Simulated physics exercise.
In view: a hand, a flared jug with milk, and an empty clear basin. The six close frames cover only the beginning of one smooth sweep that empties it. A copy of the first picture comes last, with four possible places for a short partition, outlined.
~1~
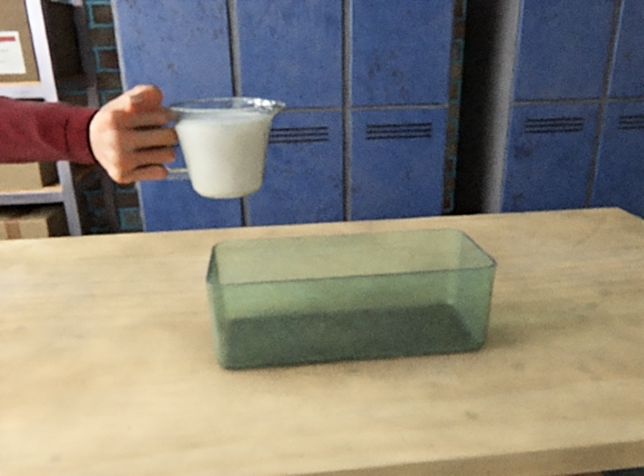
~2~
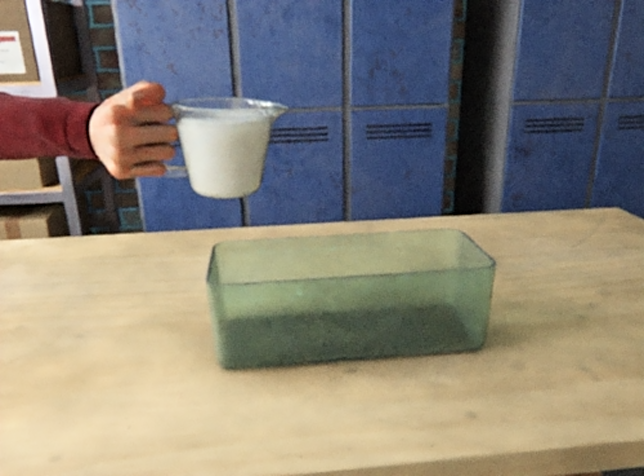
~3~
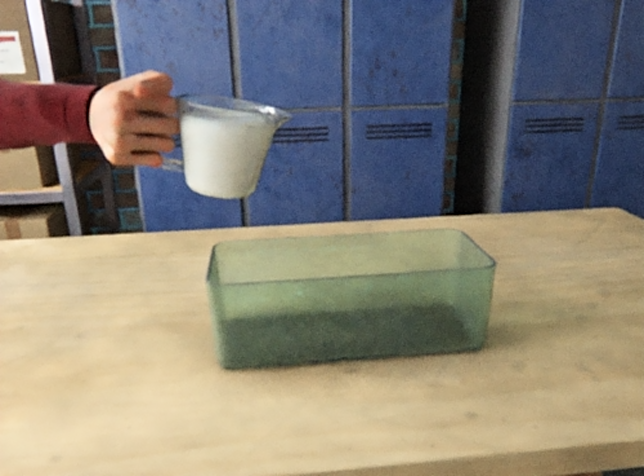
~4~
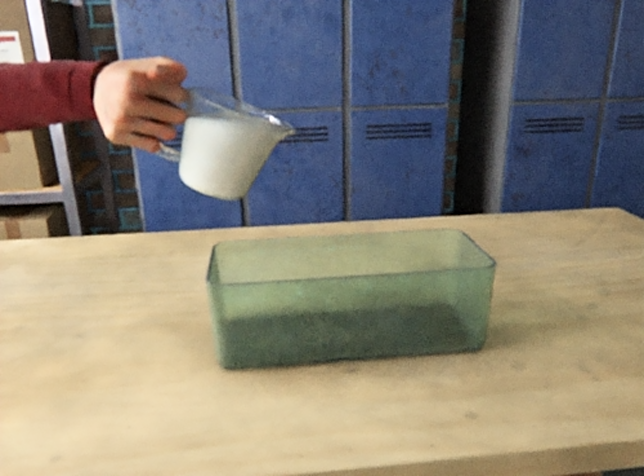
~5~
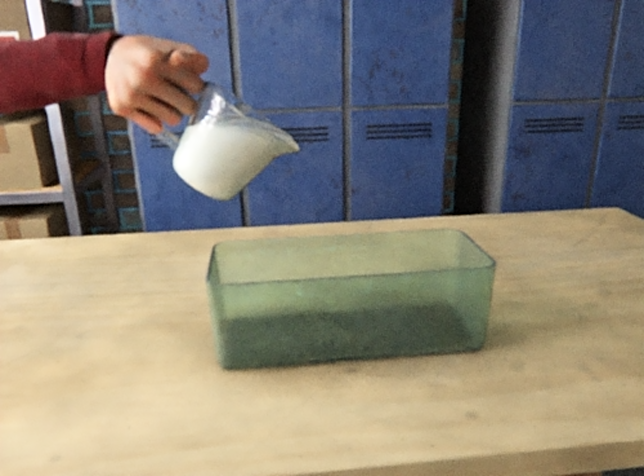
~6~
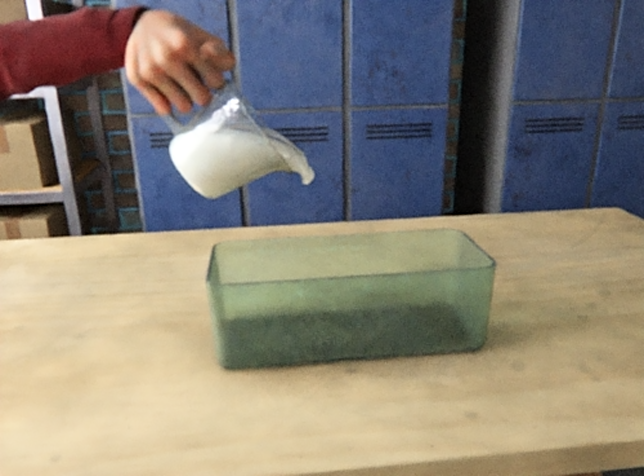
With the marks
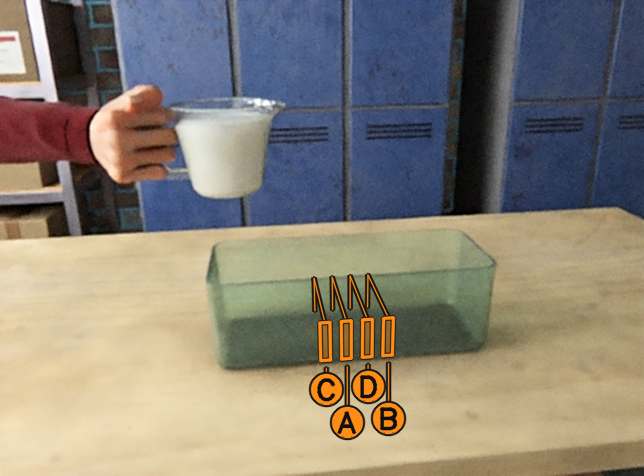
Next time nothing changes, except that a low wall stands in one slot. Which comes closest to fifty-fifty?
C is best.
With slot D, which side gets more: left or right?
The left one.
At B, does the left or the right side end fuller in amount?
The left side.
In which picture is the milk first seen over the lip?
In picture 5.
On the marked copy, A at (347, 366); B at (388, 362); C at (326, 367); D at (368, 364).
With A, about 71 % ends left of the wall and 26 % right of it; 3 % is lost outside.
With B, about 88 % ends left of the wall and 8 % right of it; 4 % is lost outside.
With C, about 50 % ends left of the wall and 47 % right of it; 3 % is lost outside.
With D, about 84 % ends left of the wall and 7 % right of it; 8 % is lost outside.
